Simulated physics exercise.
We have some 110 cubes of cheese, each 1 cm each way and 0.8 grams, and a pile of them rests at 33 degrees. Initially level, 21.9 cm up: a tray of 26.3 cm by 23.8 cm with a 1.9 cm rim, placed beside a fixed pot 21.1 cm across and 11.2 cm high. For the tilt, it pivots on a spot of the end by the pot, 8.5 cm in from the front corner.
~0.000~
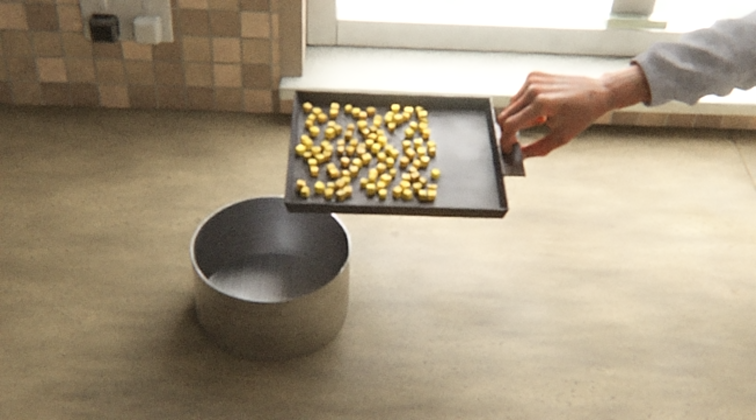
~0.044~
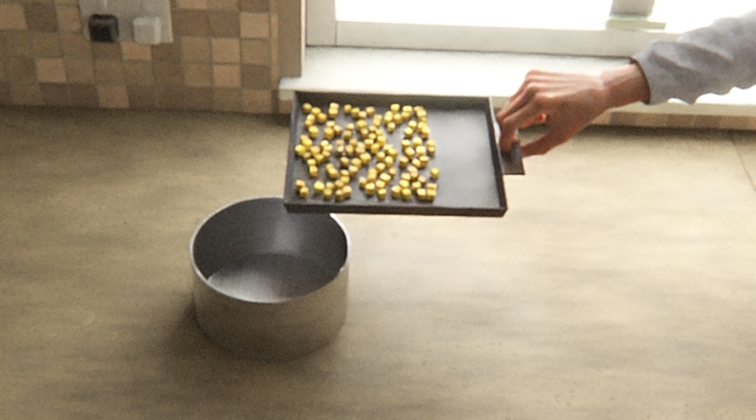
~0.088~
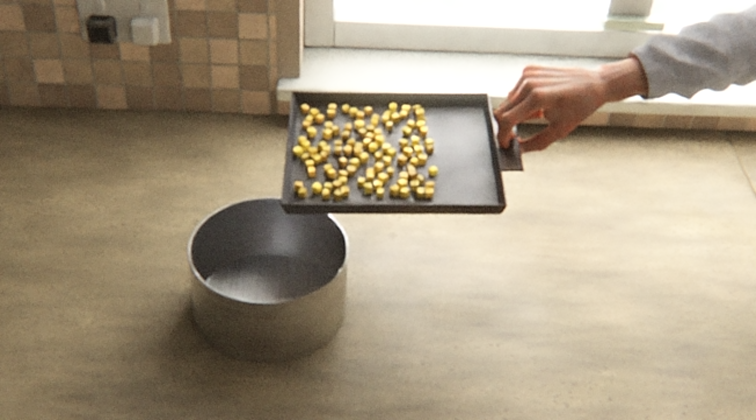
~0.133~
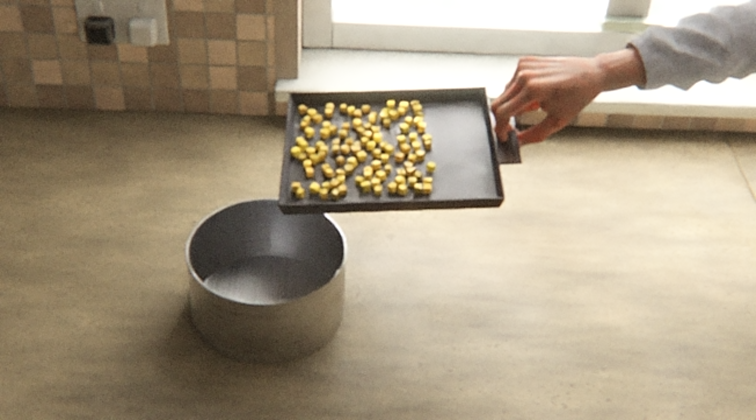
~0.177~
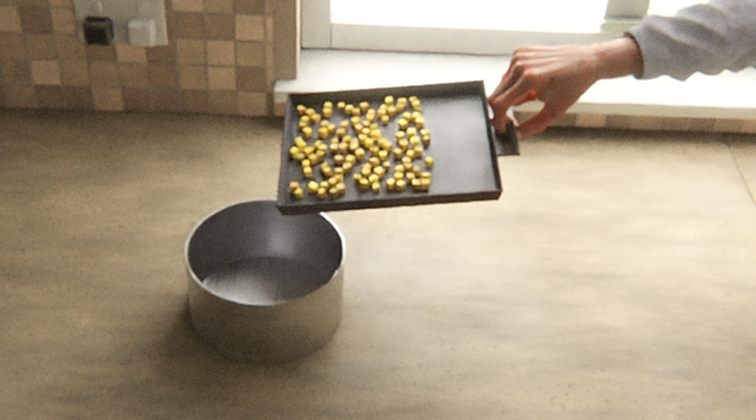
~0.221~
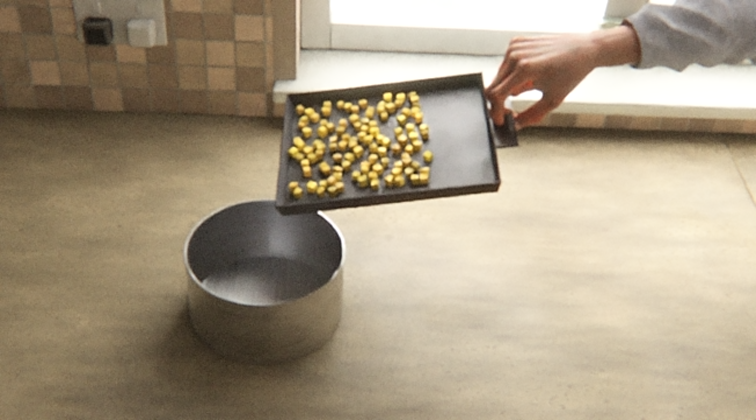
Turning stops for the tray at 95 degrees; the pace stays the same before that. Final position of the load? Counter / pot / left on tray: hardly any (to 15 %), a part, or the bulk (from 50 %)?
Counter = a part, pot = the bulk, tray = hardly any.
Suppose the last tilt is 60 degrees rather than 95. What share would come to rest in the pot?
In that case, near 10 percent.
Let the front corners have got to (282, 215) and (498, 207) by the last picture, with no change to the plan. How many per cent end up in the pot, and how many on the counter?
Pot: 60, counter: 35.
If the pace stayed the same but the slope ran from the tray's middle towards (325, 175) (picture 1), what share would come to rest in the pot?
Roughly 100 % of the pieces.
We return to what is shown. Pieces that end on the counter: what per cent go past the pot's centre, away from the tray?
Estimate: Roughly 80 per cent of the pieces.
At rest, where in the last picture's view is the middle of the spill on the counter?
You'll find it at about pixel (247, 227).
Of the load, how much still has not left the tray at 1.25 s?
75 %, give or take.
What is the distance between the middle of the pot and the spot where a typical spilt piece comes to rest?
Some 20 cm.
After 0.84 s, tilt 50 degrees; the tray holds 100 %, the pot 0 %.
Then, at 1.25 s, tilt 77 degrees; the tray holds 75 %, the pot 10 %.
After 1.74 s, tilt 95 degrees; the tray holds 15 %, the pot 30 %.
At rest (2.9 s), counter 35 %, pot 65 %, tray 0 %.
